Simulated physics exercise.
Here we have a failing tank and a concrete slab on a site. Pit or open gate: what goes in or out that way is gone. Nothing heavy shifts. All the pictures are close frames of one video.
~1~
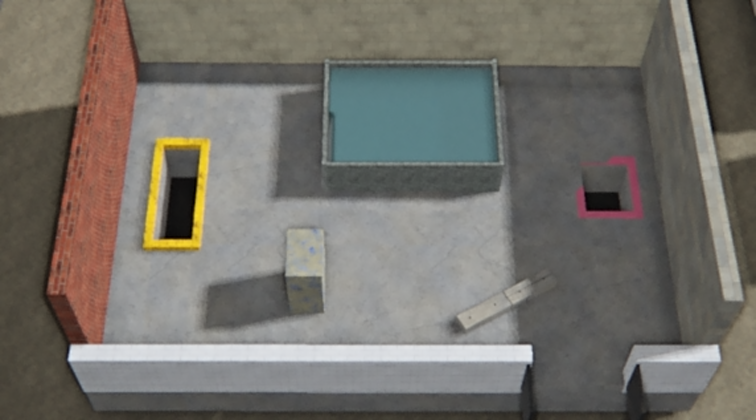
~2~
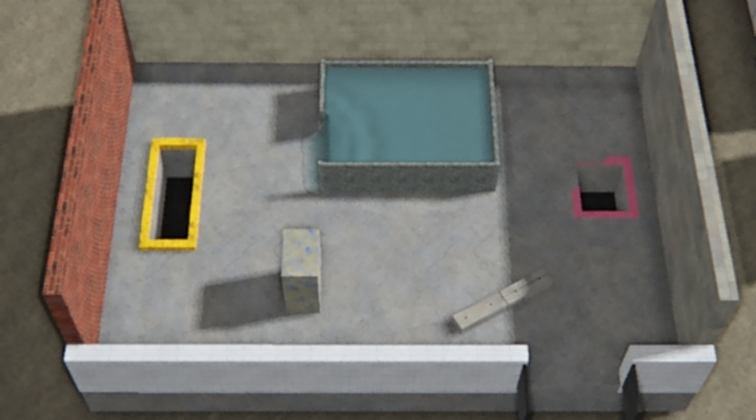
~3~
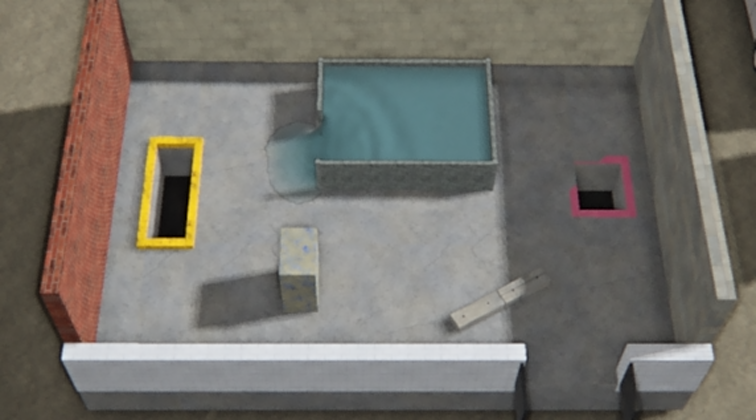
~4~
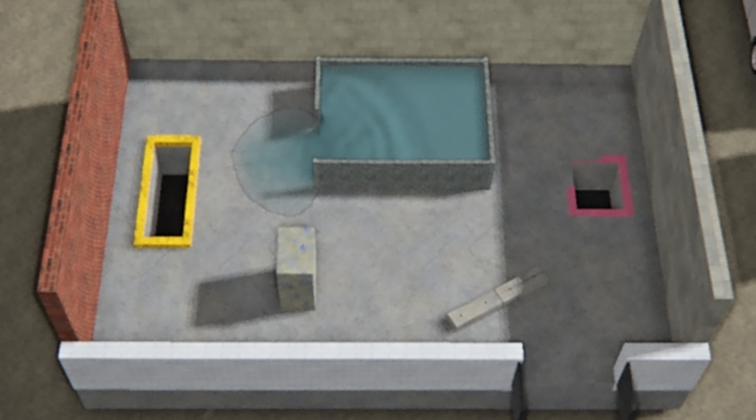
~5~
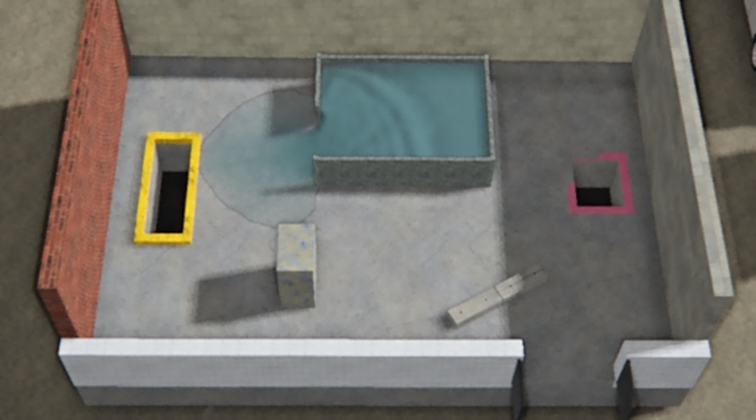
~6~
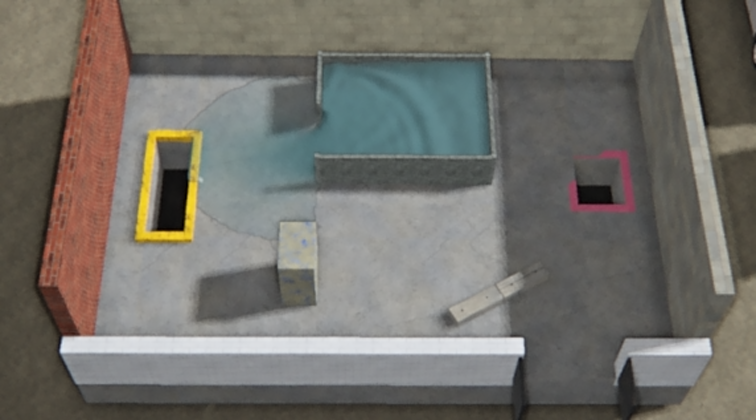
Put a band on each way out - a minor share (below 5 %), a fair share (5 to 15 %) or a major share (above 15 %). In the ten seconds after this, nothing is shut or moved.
As it plays out the gate never reaches five per cent; as it plays out the pink pit never reaches five per cent; as it plays out the yellow pit goes past fifteen per cent.
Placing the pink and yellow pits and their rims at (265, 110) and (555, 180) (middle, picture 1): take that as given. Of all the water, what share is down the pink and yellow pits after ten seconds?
Pink gets 15 in a hundred; yellow gets 0 in a hundred.
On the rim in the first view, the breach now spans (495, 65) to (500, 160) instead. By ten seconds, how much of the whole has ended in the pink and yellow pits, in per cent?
The pink pit gets 55 per cent and the yellow pit 0 per cent.
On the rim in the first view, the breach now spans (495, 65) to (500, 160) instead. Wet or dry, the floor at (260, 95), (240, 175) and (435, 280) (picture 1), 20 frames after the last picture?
Point 1: Unwetted; point 2: Unwetted; point 3: Unwetted.
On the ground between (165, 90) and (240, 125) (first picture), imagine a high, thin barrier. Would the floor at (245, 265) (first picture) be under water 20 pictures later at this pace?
Submerged.
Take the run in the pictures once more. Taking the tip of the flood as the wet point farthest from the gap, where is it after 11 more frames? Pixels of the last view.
About (118, 359).
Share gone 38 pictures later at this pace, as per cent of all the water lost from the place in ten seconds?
My figure: 90 percent.
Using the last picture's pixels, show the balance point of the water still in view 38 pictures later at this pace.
Around pixel (307, 173).
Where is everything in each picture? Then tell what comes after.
The first picture shows still water in the open tank at (412, 115).
In the second picture, water pours out at (324, 155) and has run to (313, 135).
In the third picture, the front is at (280, 134), out from the gap at (322, 155).
In the fourth picture, water pours out at (319, 154) and has run to (239, 151).
In the fifth picture, the front is at (203, 163), out from the gap at (319, 151).
In the sixth picture, the front is at (192, 130), out from the gap at (321, 148).
A moment on, water covers 20 % of the floor; the gate 0 %, the pink pit 0 %, the yellow pit 4 %.
Next, water covers 30 % of the floor; the gate 0 %, the pink pit 0 %, the yellow pit 10 %.
Then, water covers 35 % of the floor; the gate 0 %, the pink pit 0 %, the yellow pit 17 %.
Later, water covers 50 % of the floor; the gate 0 %, the pink pit 0 %, the yellow pit 21 %.
In the end, water covers 85 % of the floor; the gate 1 %, the pink pit 0 %, the yellow pit 22 %.
